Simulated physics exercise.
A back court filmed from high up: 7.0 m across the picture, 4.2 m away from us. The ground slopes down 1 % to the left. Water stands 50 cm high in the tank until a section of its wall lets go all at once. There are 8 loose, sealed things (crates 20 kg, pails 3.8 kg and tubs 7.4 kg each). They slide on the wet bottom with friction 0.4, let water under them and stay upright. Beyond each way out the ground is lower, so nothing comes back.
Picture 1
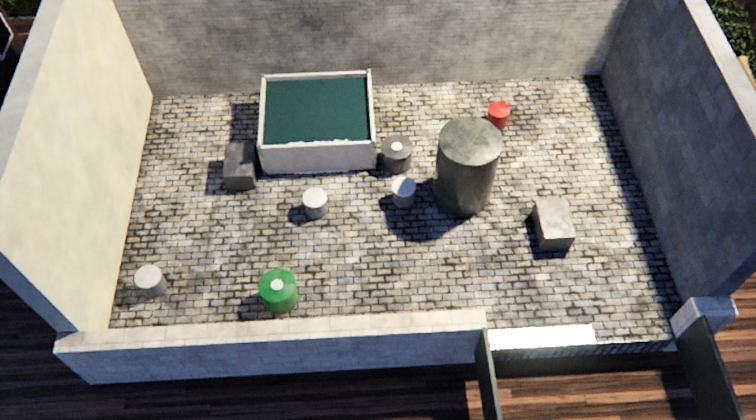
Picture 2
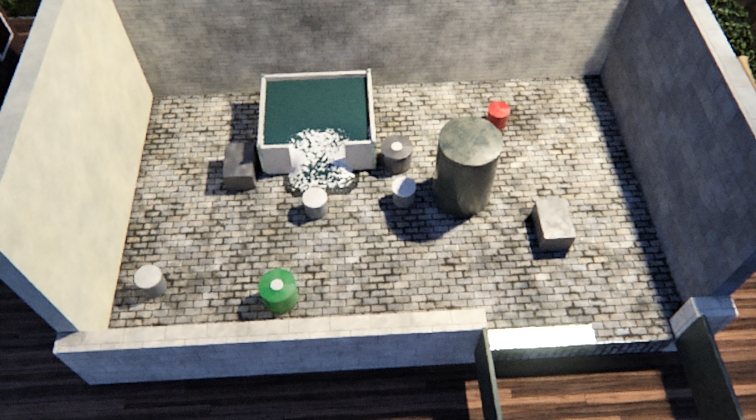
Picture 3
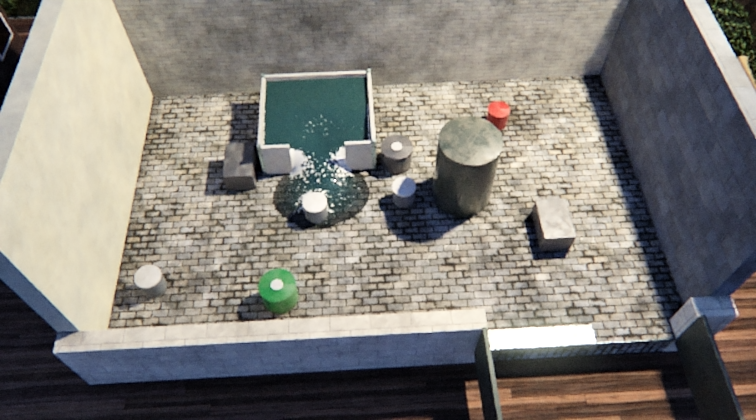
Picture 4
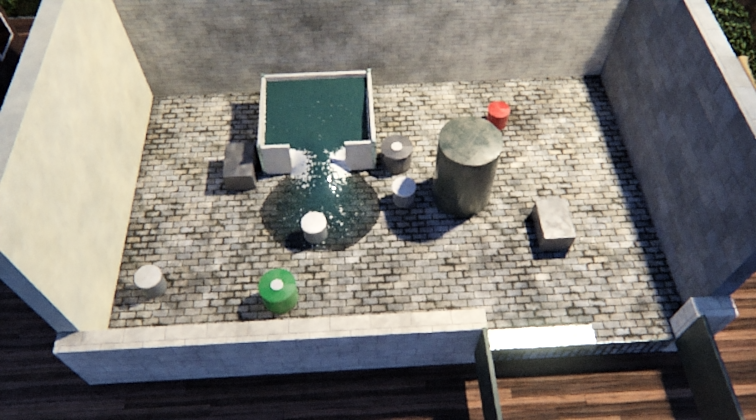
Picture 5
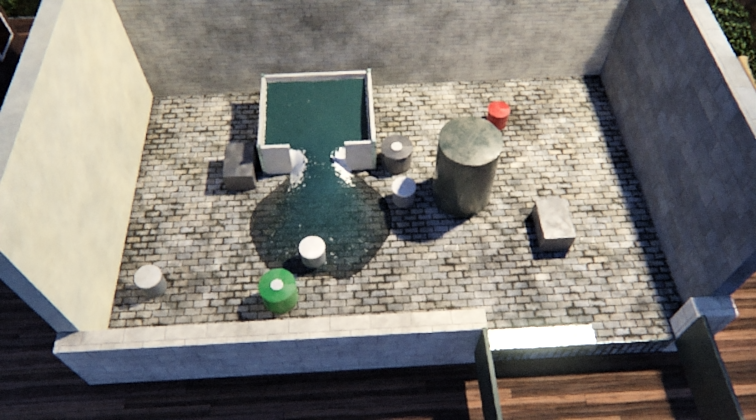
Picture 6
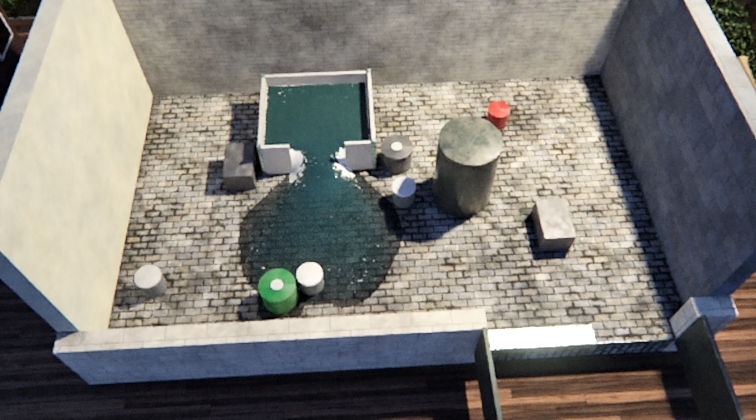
To begin with, a tank of dark green water stands in a walled, paved court among scattered pails, tubs and blocks. Its front side opens in the middle and water gushes out, foaming, then spreads forward over the paving, carrying one white container down until it sits beside the green tub.
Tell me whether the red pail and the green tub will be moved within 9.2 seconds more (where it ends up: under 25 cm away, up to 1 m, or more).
Red pail holds its place; green tub ends far away.
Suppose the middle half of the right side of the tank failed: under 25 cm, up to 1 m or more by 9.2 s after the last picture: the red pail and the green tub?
Then the red pail ends far away, the green tub holds its place.
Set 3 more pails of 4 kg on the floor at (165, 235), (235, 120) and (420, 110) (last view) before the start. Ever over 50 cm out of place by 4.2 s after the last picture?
In turn: Past it, short of it, under.
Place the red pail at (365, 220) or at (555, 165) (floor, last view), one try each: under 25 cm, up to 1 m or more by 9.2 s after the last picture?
In turn: It ends far away; it barely shifts.
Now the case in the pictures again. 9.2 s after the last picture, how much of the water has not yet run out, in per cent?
About 88 per cent.
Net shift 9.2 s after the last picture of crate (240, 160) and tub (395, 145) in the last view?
In turn: 0 cm, 0 cm.
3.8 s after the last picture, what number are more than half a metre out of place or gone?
3 of them.
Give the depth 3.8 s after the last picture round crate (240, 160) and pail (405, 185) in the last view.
About 1 and 1 cm.
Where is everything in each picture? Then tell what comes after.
In the first picture, the red pail at (499, 109) rests on the ground; the green tub at (277, 285), on the bottom; water covers 1.9 m2; 0 of 8 have shifted.
In the second picture, the red pail at (499, 109) rests on the ground; the green tub at (277, 285), on the bottom; 2.4 m2 under water; 0 of 8 have shifted.
In the third picture, the red pail at (499, 109), on the bottom; the green tub at (277, 285) rests on the ground; 2.8 m2 under water; 1 of 8 have shifted.
In the fourth picture, the red pail at (499, 109), on the bottom; the green tub at (277, 285) rests on the ground; 3.5 m2 under water; 1 of 8 have shifted.
In the fifth picture, the red pail at (499, 109), on the bottom; the green tub at (277, 285), on the bottom; 4.2 m2 under water; 1 of 8 have shifted.
In the sixth picture, the red pail at (499, 109) rests on the ground; the green tub at (277, 285), on the bottom; 5.2 m2 under water; 1 of 8 have shifted.
Then, 1.2 s after the last picture the red pail is near (499, 109), 0.0 m from its start, aground; the green tub is near (221, 310), 0.7 m from its start, afloat; 0 of 8 are out; 2 afloat.
Then, 3.8 s after the last picture the red pail is near (499, 109), 0.0 m from its start, aground; the green tub is near (162, 180), 2.3 m from its start, aground; 0 of 8 are out; 1 afloat.
Then, 6.2 s after the last picture the red pail is near (499, 109), 0.0 m from its start, aground; the green tub is near (201, 110), 3.2 m from its start, afloat; 0 of 8 are out; 2 afloat.
Then, 9.2 s after the last picture the red pail is near (499, 109), 0.0 m from its start, aground; the green tub is near (226, 117), 2.9 m from its start, afloat; 0 of 8 are out; 3 afloat.
